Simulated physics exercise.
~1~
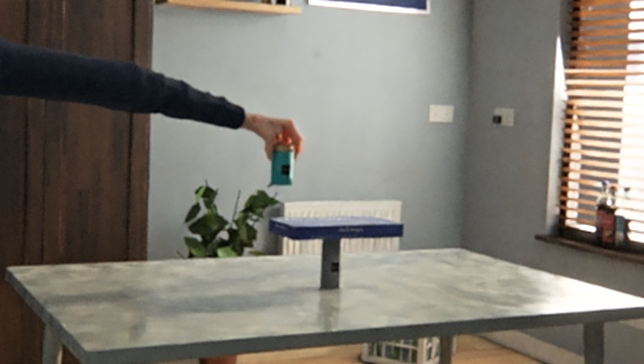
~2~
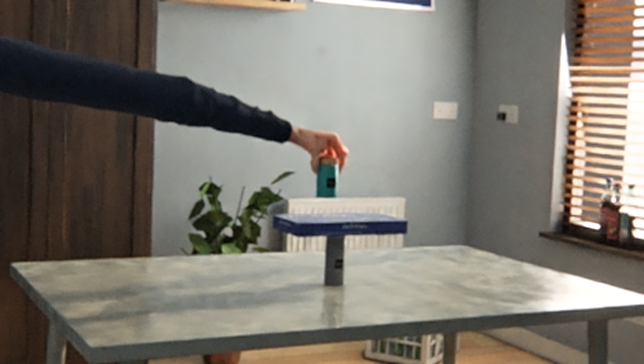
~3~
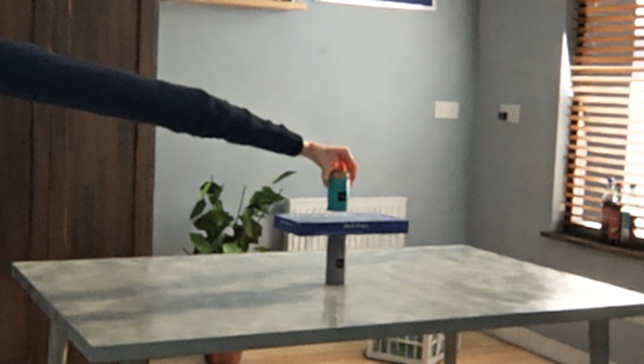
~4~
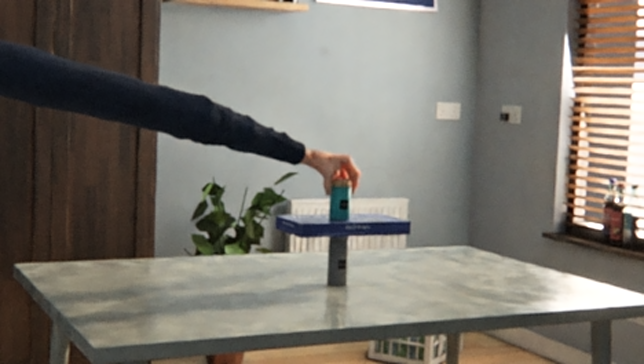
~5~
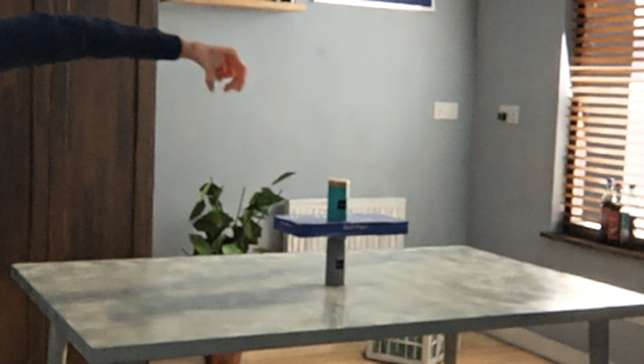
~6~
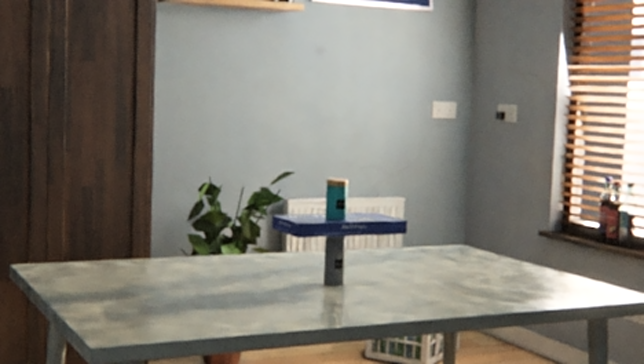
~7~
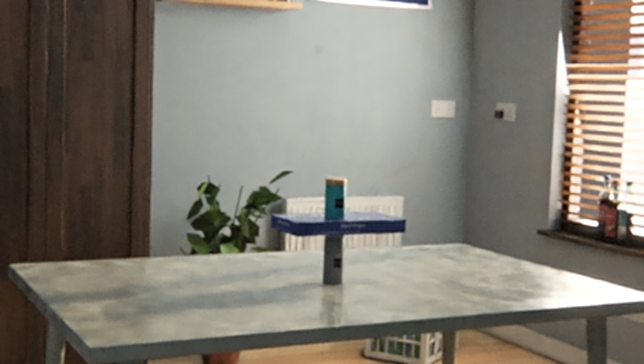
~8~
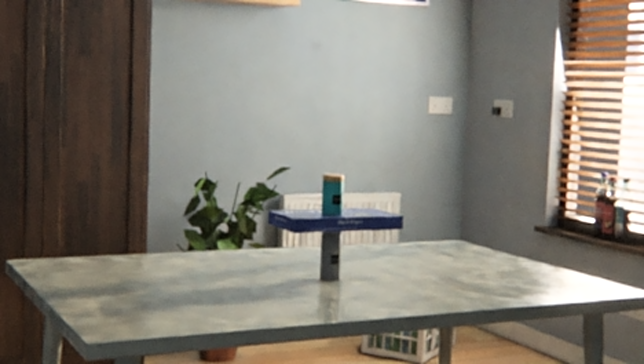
An arm in a dark sleeve reaches in from the left over a grey table in a room with pale blue-grey walls, seen from the side by a slightly swaying camera. A flat blue packet rests across an upright grey shaker on the table, with a leafy plant and a white radiator behind and a slatted blind at right. The hand carries a turquoise shaker rightward, then lowers it upright onto the packet. It lets go, draws back to the left and leaves the view. The small tower stays standing, with nothing falling.
